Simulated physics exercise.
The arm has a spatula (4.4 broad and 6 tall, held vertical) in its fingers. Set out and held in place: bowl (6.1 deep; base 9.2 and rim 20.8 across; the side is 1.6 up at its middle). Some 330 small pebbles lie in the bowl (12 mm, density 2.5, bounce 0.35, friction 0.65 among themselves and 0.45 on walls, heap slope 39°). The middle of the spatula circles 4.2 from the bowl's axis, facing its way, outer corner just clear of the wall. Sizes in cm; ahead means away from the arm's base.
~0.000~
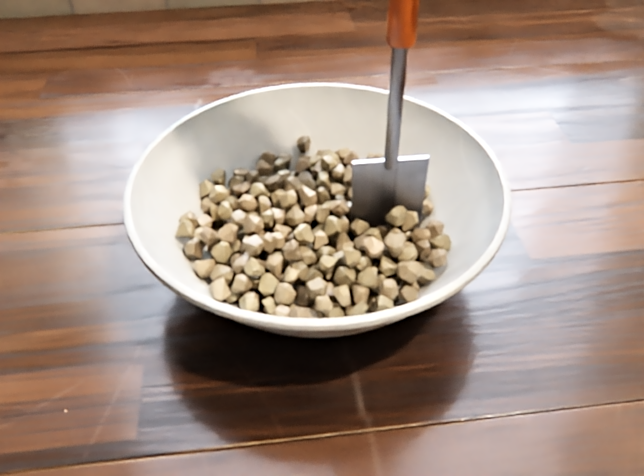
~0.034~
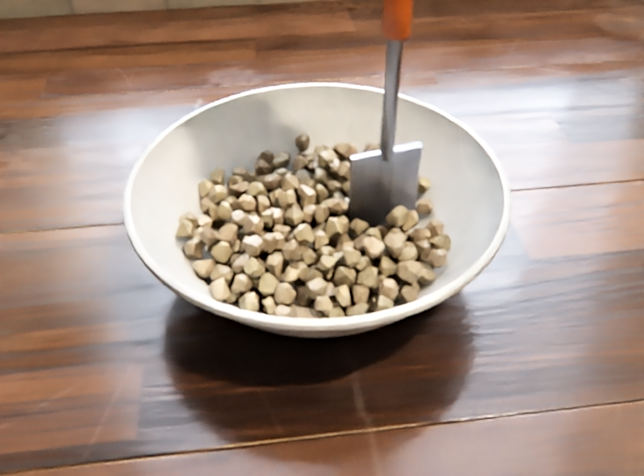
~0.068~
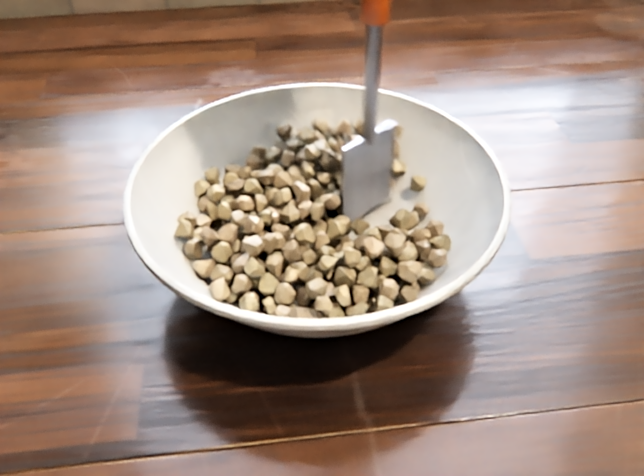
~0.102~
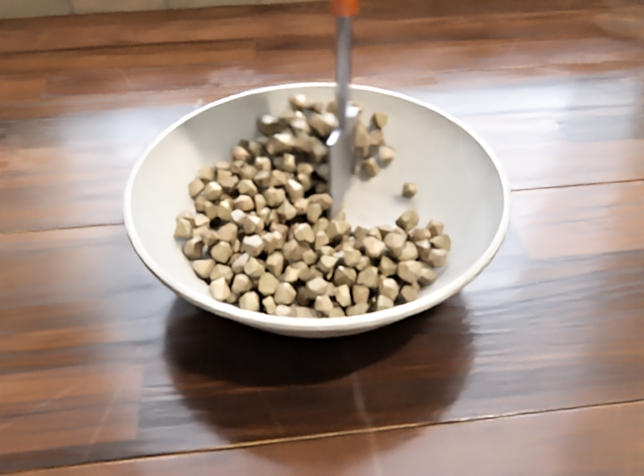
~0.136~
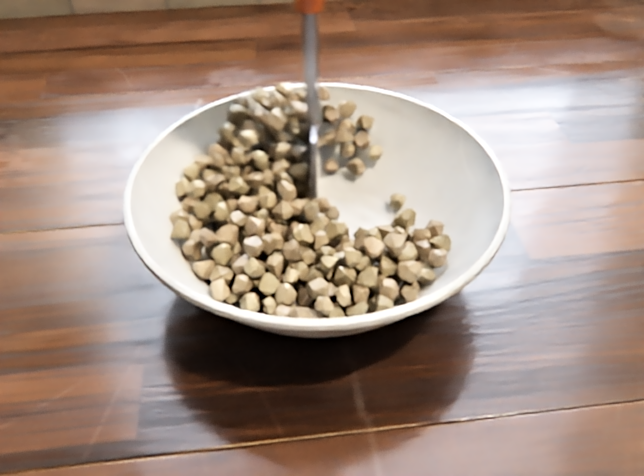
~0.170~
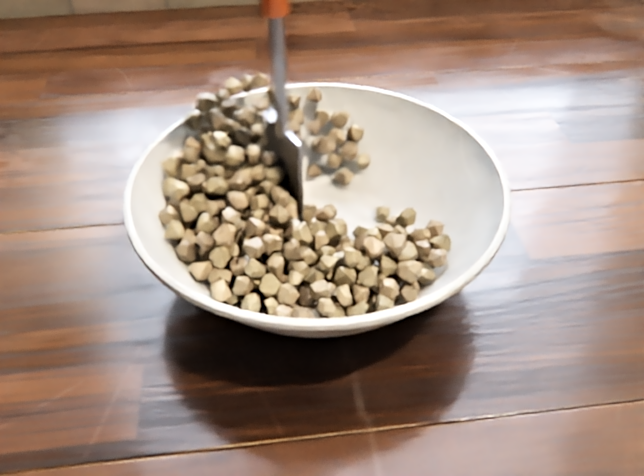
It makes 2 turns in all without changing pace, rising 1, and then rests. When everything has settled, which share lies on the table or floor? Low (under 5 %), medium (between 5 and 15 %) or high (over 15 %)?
A high share, over 15 %, ends on the table or floor.
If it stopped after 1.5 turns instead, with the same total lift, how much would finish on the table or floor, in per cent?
Then about 20 per cent.
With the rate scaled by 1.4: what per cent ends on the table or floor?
About 40 per cent.
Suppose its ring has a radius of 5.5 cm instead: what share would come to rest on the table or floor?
In that case some 35 per cent.
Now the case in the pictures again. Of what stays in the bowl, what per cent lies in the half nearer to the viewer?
About 50 per cent.
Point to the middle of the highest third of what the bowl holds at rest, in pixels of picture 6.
Near (398, 199).
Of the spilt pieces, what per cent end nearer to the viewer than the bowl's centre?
About 70 per cent.
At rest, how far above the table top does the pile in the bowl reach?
Roughly 6.5 cm.
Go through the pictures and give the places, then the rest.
The first frame shows spatula neck at (393, 137), 0° round; upper third of the load around (313, 218), from x 185 to 440, top at y 145; 328 in the bowl.
The second frame shows spatula neck at (389, 128), 11° round; upper third of the load around (317, 212), from x 185 to 440, top at y 145.
The third frame shows spatula neck at (370, 113), 36° round; upper third of the load around (309, 188), from x 185 to 440, top at y 125.
The fourth frame shows spatula neck at (343, 103), 62° round; upper third of the load around (298, 172), from x 185 to 440, top at y 105.
The fifth frame shows spatula neck at (311, 100), 88° round; upper third of the load around (271, 162), from x 180 to 440, top at y 90.
The sixth frame shows spatula neck at (281, 105), 113° round; upper third of the load around (238, 160), from x 170 to 440, top at y 80; 328 in the bowl.
After 0.48 s, 350° round, highest piece 8 above the table; 288 in the bowl, 32 on the table or floor, 8 in flight or on the tool.
After 0.80 s, 227° round, highest piece 8 above the table; 267 in the bowl, 50 on the table or floor, 11 in flight or on the tool.
After 1.15 s, 0° round, highest piece 6 above the table; 258 in the bowl, 70 on the table or floor.
After 1.85 s, 0° round, highest piece 6 above the table; 258 in the bowl, 70 on the table or floor.
At rest, 258 in the bowl, 70 on the table or floor. That is 21 % on the table or floor.
